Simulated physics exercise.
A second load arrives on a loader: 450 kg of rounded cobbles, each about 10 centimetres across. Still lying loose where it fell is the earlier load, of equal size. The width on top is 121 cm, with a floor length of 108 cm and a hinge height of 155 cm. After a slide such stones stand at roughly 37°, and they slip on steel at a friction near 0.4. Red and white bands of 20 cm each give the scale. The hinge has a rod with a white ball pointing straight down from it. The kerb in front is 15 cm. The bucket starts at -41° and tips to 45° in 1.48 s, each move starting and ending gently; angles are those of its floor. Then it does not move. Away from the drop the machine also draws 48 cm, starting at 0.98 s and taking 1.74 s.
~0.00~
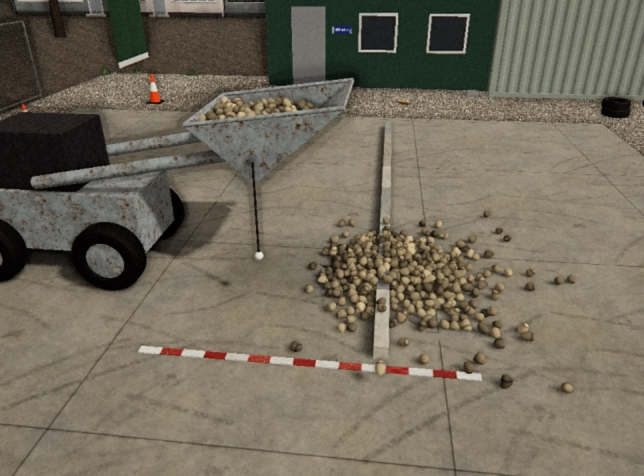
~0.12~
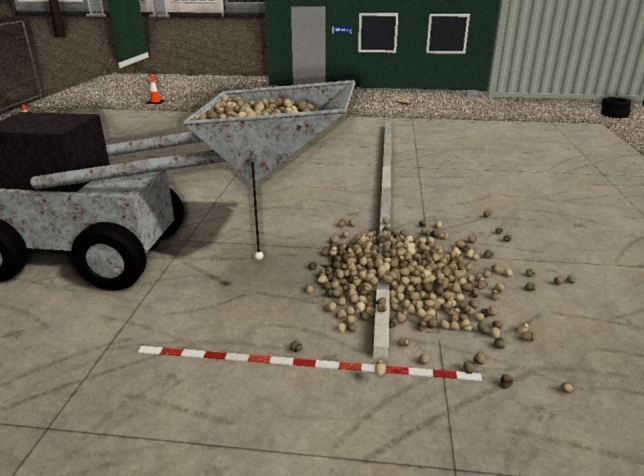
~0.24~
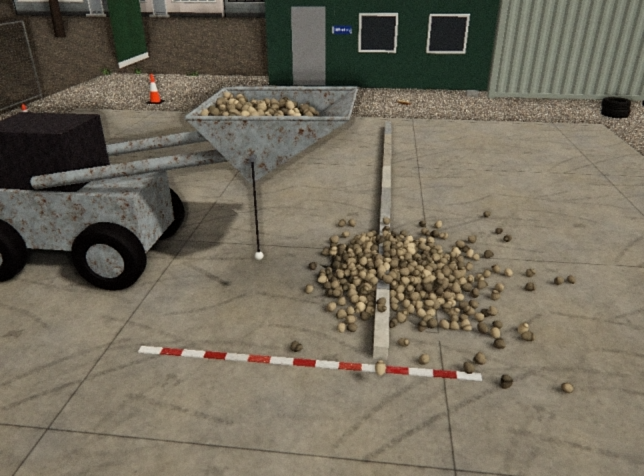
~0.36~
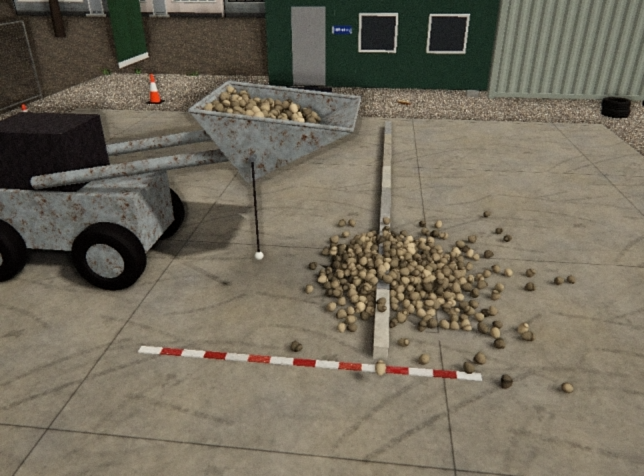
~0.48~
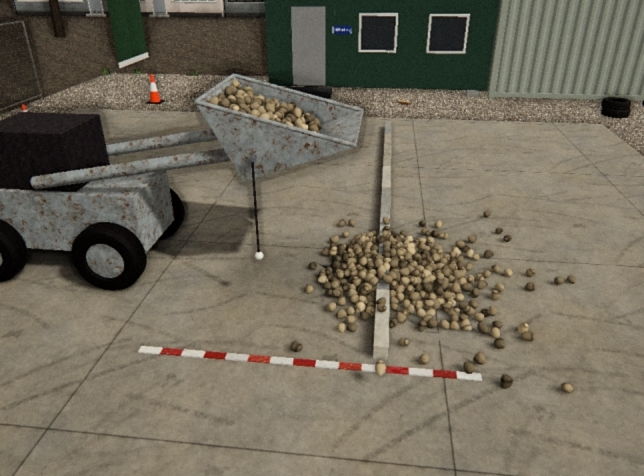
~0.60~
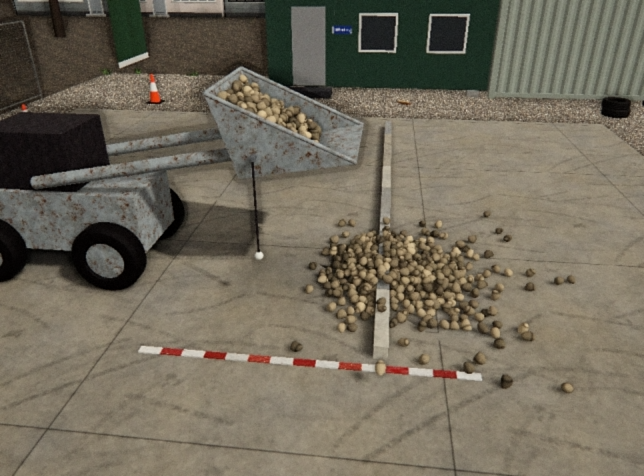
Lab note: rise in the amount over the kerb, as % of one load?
Approximately 7 %.
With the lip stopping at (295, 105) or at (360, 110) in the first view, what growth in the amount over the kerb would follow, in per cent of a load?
The first would add around 0 per cent, the second around 15 per cent.
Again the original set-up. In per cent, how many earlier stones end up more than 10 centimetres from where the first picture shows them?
Near 5 per cent, I reckon.
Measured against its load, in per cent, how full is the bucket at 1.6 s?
Roughly 30 per cent remains inside.
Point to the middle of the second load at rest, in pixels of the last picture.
Their middle is at about (340, 265).
After 1.1 s the floor is at 32°; in per cent of one load, 100 in the bucket, 40 on this side of the kerb, 60 over the kerb; the foremost stones are at (531, 276).
After 1.6 s the floor is at 45°; in per cent of one load, 30 in the bucket, 109 on this side of the kerb, 60 over the kerb; the foremost stones are at (531, 276).
After 3.2 s the floor is at 45°; in per cent of one load, 0 in the bucket, 132 on this side of the kerb, 67 over the kerb; the foremost stones are at (531, 276).
After 6.0 s the floor is at 45°; in per cent of one load, 0 in the bucket, 132 on this side of the kerb, 67 over the kerb; the foremost stones are at (531, 276). Net gain over the kerb, 7.
